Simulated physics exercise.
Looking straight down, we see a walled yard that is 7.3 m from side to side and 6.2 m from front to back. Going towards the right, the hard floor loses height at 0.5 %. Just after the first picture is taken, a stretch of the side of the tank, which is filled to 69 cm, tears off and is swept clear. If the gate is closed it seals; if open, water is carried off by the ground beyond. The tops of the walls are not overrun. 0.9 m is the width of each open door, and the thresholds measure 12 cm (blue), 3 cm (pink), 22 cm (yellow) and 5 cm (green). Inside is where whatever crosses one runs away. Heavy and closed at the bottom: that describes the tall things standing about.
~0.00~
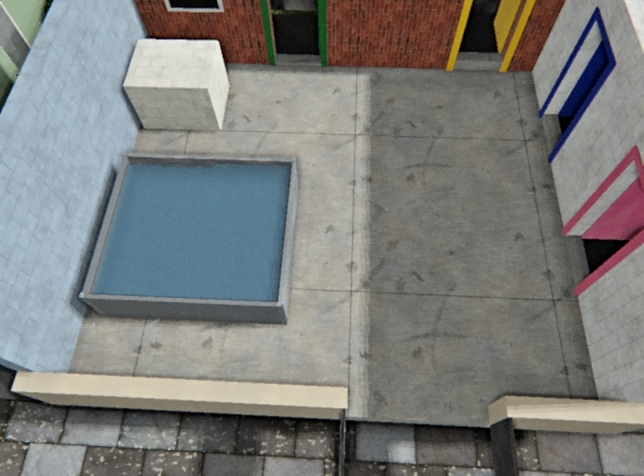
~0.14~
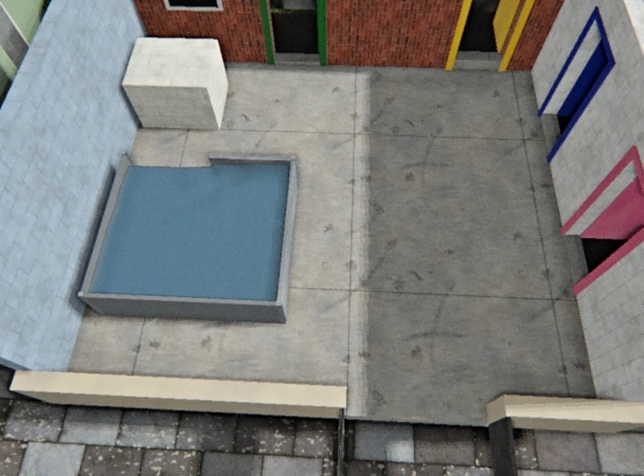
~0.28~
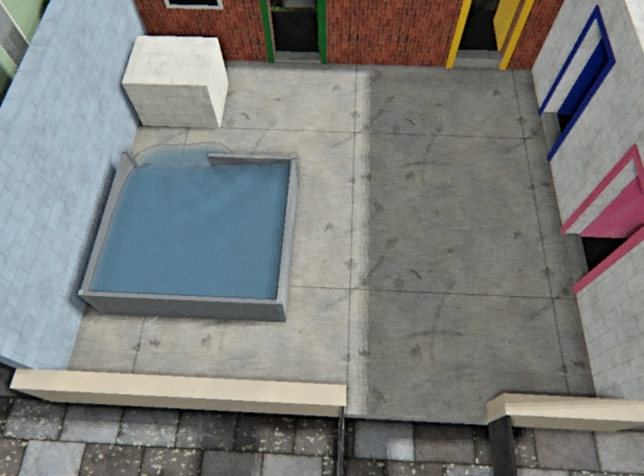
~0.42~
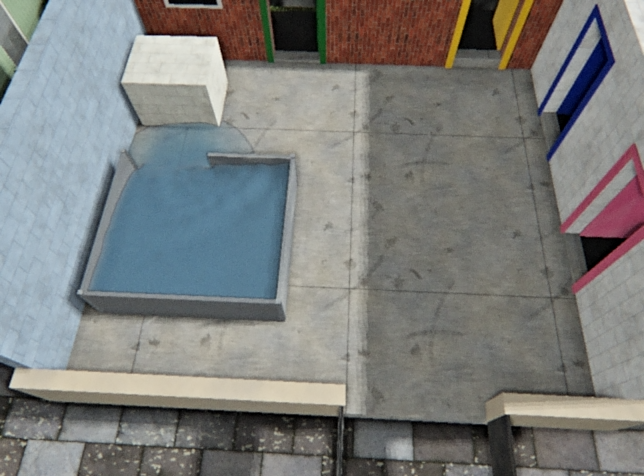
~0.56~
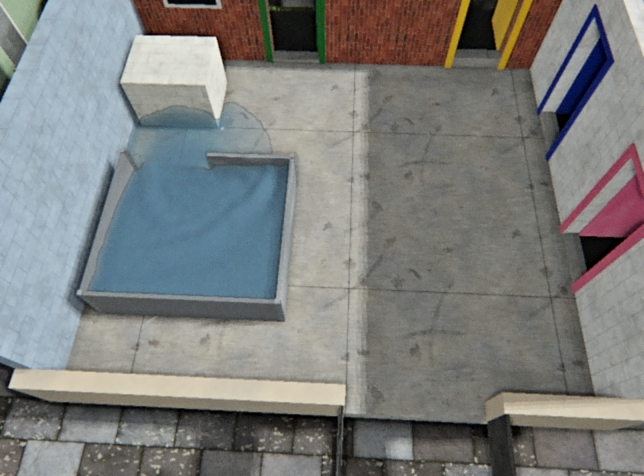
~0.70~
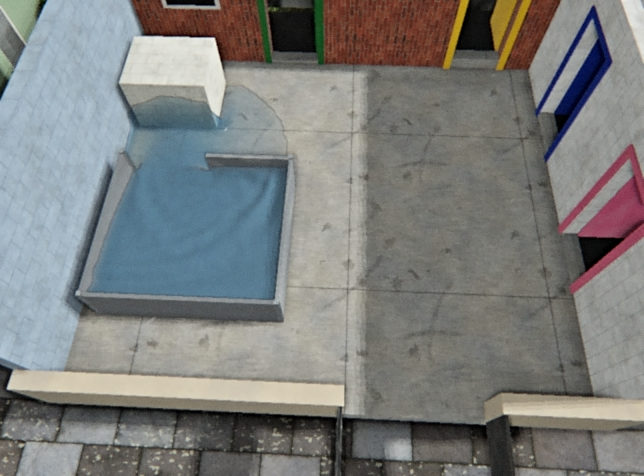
A walled yard held a still tank of blue water near a white block, then part of the tank's far side vanished and water spread in a curved sheet across the floor, around the block.
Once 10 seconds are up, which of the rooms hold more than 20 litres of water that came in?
Blue door - more than 20 litres. Pink door - more than 20 litres. Yellow door - 20 litres or less. Green door - more than 20 litres.
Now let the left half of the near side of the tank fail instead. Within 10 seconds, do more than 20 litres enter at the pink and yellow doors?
For pink, too much; for yellow, too little.
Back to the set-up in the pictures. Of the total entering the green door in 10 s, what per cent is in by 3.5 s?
Share: ~ 35 %.
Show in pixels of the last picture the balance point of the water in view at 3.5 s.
Close to (237, 196) in the last picture.
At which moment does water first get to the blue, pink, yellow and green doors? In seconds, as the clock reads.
Door times: Blue 3.6 s / pink 4.0 s / yellow 2.4 s / green 1.2 s.
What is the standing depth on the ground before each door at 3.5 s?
Depths: Blue door 1 cm, pink door 0 cm, yellow door 8 cm, green door 7 cm.
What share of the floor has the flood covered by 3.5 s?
I'd say around 65 % is wet.
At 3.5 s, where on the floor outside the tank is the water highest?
Around (62, 381).
After 1.4 s water covers 15 % of the floor and is deepest (63 cm) near (173, 136); blue door not reached, pink door not reached, yellow door not reached, green door 8 cm at the sill, 3 L in.
After 2.2 s water covers 35 % of the floor and is deepest (55 cm) near (143, 135); blue door not reached, pink door not reached, yellow door not reached, green door 10 cm at the sill, 24 L in.
After 3.5 s water covers 65 % of the floor and is deepest (39 cm) near (62, 381); blue door not reached, pink door not reached, yellow door 8 cm at the sill, 0 L in, green door 7 cm at the sill, 46 L in.
After 6.0 s water covers 90 % of the floor and is deepest (22 cm) near (137, 160); blue door 18 cm at the sill, 44 L in, pink door 8 cm at the sill, 23 L in, yellow door 18 cm at the sill, 0 L in, green door 10 cm at the sill, 104 L in.
After 10.0 s water covers 100 % of the floor and is deepest (16 cm) near (576, 407); blue door 12 cm at the sill, 70 L in, pink door 6 cm at the sill, 56 L in, yellow door 12 cm at the sill, 0 L in, green door 6 cm at the sill, 136 L in.
